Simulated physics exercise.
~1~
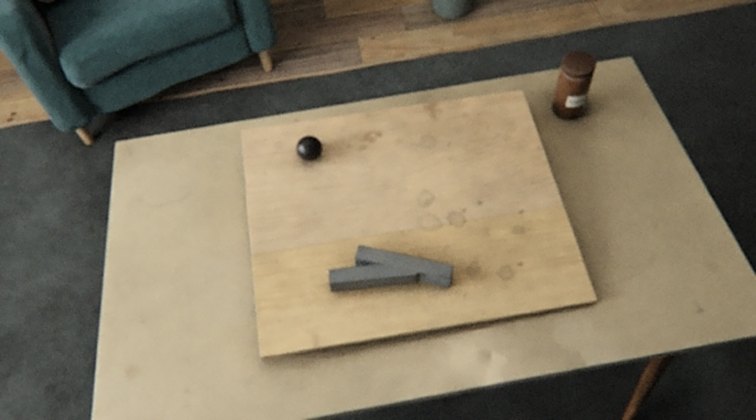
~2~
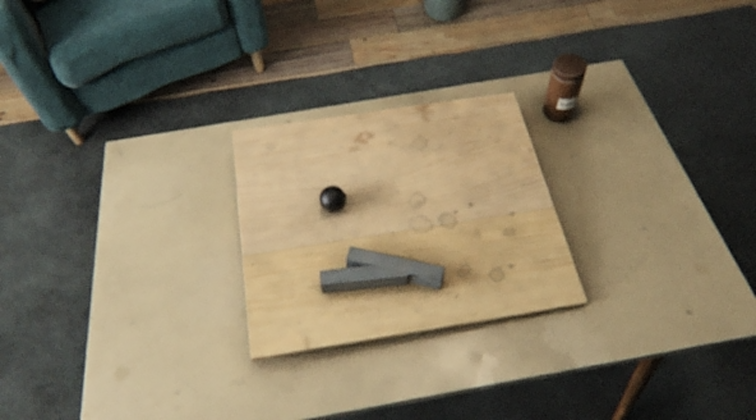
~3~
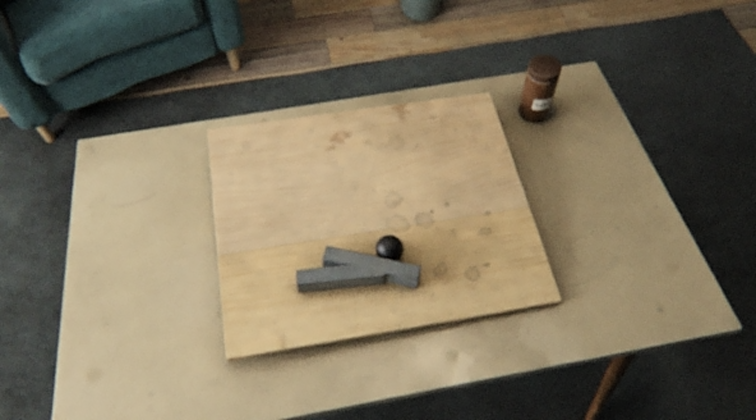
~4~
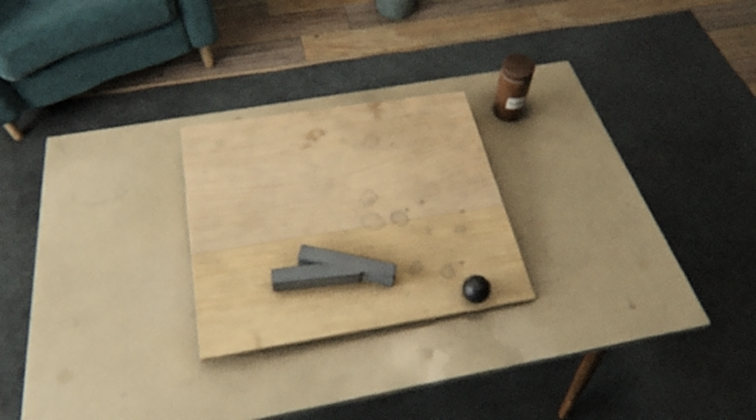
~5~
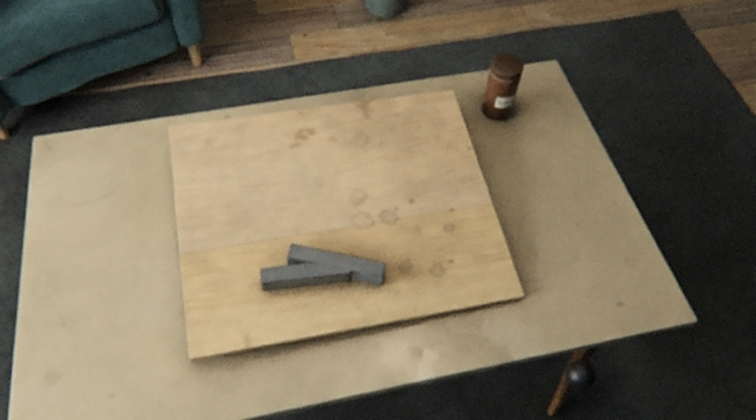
A black ball rolled down a tilted wooden board toward two fixed gray blocks, passed along them to the right, and went over the near edge, dropping below the tabletop, while the brown jar stayed put behind.
